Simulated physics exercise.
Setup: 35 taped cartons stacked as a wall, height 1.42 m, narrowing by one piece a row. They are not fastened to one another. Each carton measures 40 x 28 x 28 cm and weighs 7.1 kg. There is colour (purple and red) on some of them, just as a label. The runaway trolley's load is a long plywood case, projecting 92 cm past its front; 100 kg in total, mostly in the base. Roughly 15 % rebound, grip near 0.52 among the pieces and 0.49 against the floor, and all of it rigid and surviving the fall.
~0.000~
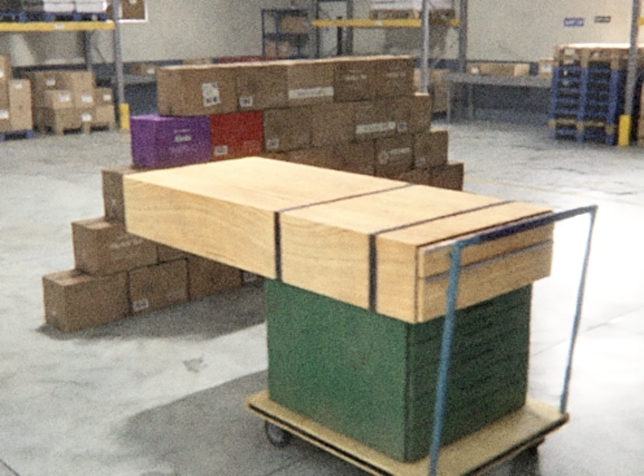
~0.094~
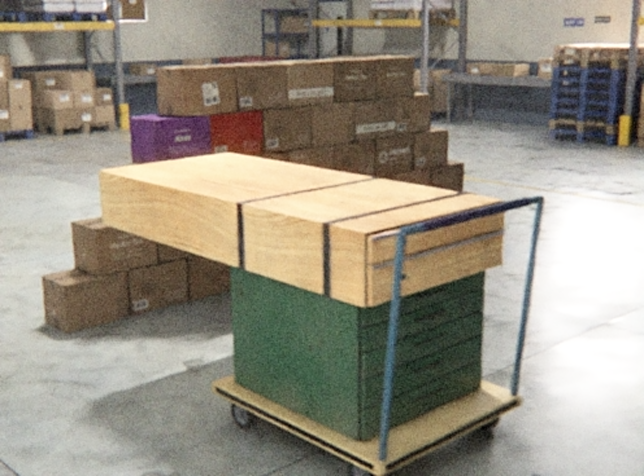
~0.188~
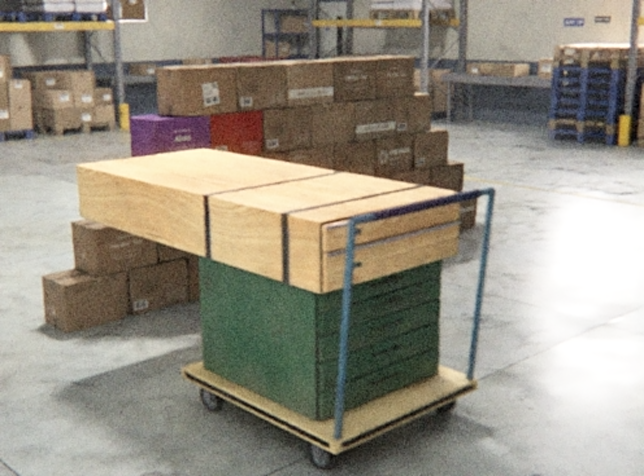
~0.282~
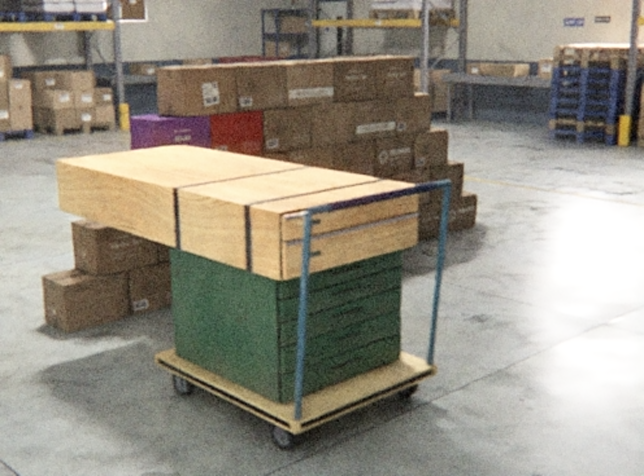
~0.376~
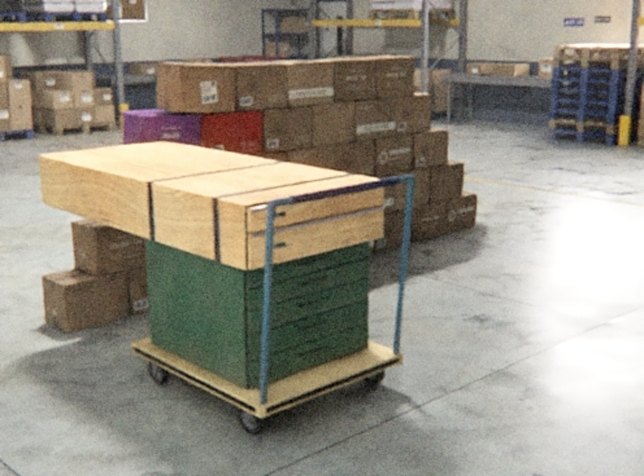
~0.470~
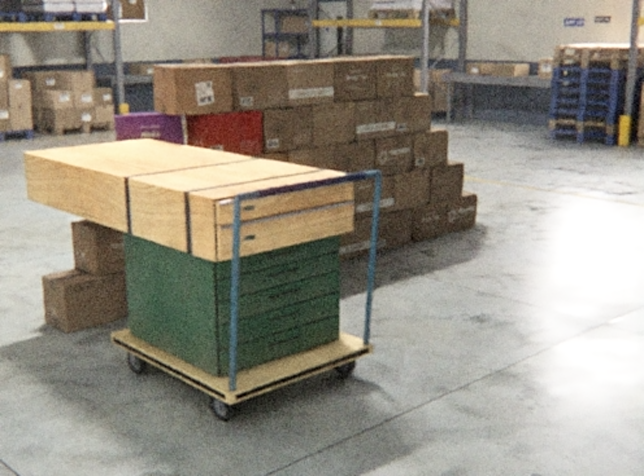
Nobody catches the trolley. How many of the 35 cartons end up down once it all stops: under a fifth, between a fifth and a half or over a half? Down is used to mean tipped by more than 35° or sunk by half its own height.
Under a fifth.
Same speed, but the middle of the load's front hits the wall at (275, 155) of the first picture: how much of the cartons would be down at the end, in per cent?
30 per cent.
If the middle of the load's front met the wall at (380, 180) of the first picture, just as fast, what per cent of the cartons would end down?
It would then come to 50 per cent.
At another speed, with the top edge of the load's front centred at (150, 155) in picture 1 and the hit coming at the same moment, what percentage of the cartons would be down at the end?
About 10 per cent would be down.
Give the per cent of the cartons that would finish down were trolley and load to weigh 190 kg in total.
Estimate: Some 10 per cent down.
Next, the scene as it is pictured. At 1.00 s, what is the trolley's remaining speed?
I'd put it at roughly 1.2 m/s.
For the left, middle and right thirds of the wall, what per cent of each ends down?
Per cent - left 30, middle 0, right 0.
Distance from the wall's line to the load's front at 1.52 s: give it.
Measured: Approx. 160 cm.
By 0.72 s, load 79 cm past the wall's line, still rolling; 2 of the 35 cartons down; purple carton tilted 28°, 33 cm lower.
By 1.00 s, load 1.19 m past the wall's line, still rolling; 3 of the 35 cartons down; purple carton on its side; red carton moved 28 mm.
By 1.52 s, load 1.59 m past the wall's line, still rolling; 3 of the 35 cartons down; purple carton upside down; red carton moved 30 mm.
When it is over (2.4 s), load 1.51 m past the wall's line, still rolling; 3 of the 35 cartons down; purple carton upside down; red carton moved 30 mm. That is 9 per cent. In pixels of the last frame, middles, purple carton near (176, 215), red carton near (223, 133).
